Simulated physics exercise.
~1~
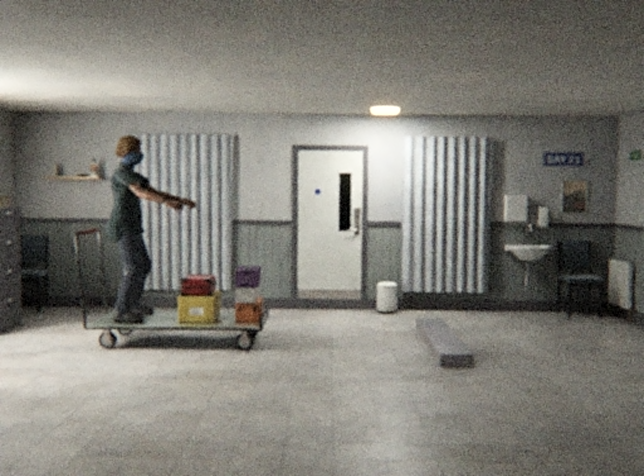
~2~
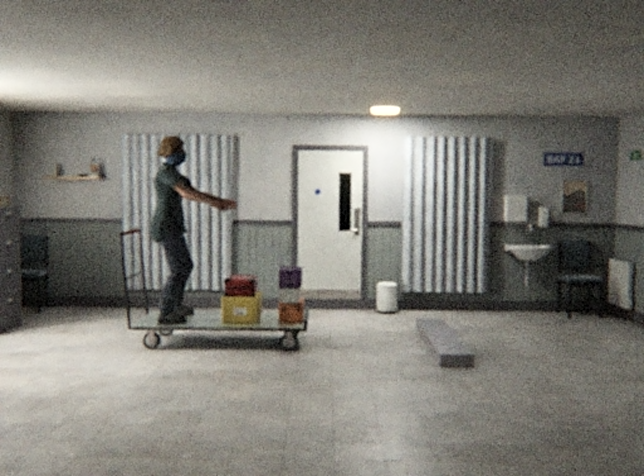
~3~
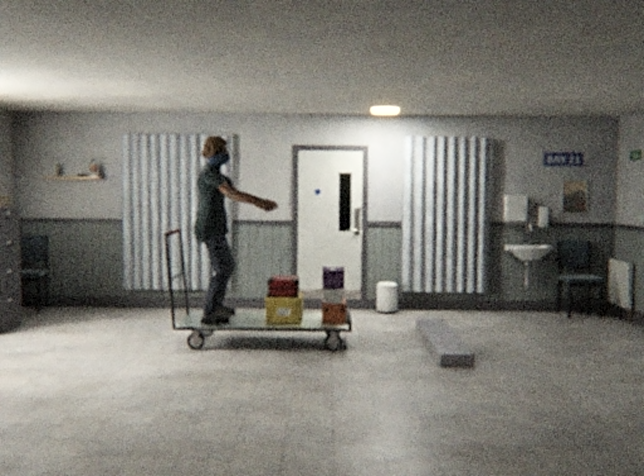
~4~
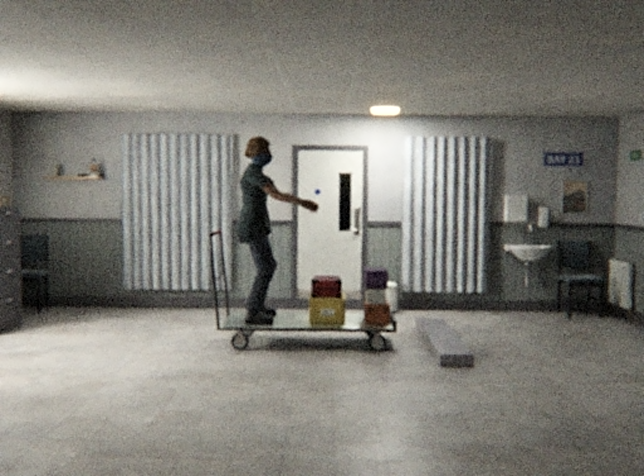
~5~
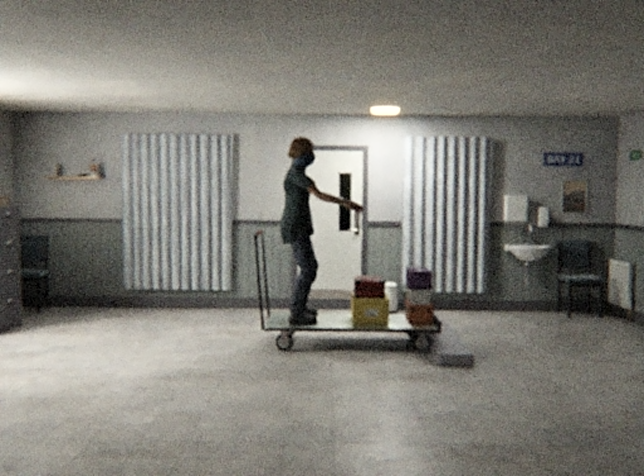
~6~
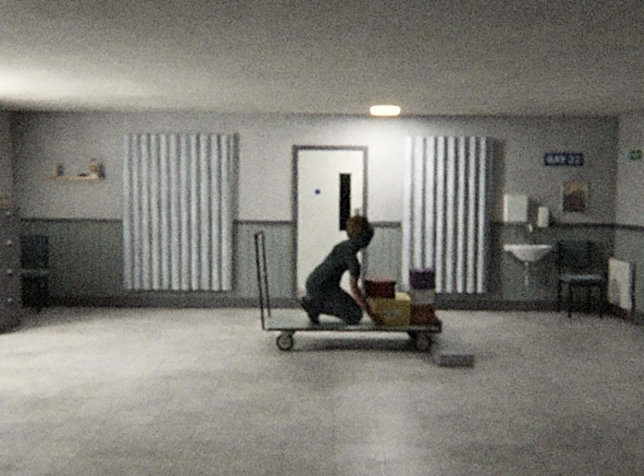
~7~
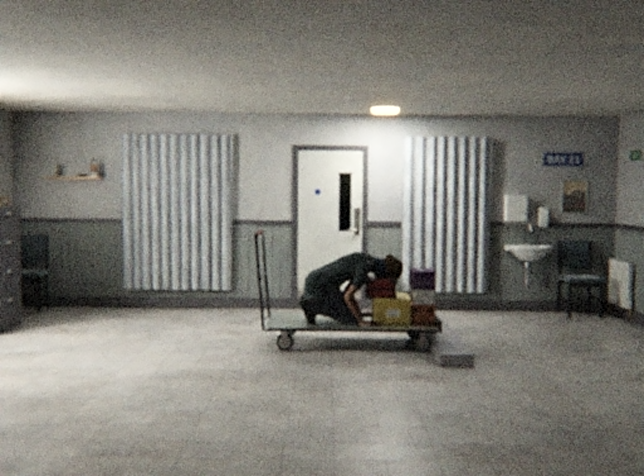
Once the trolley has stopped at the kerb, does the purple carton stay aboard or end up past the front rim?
The purple carton stays aboard, still sitting in its stack near the front of the trolley.
A platform trolley rolls from left to right across the pale floor of a ward-like room, seen side-on from a still viewpoint, with a door, pleated curtains and a sink along the back wall. A masked figure in dark clothes stands on it with arms held out forward, behind a red case on a yellow tote and a purple carton stacked near the front. The trolley stops at a low grey kerb. The figure sinks to the knees while the red and yellow pieces shift slightly right. Finally the figure slumps forward against them, and everything remains aboard.
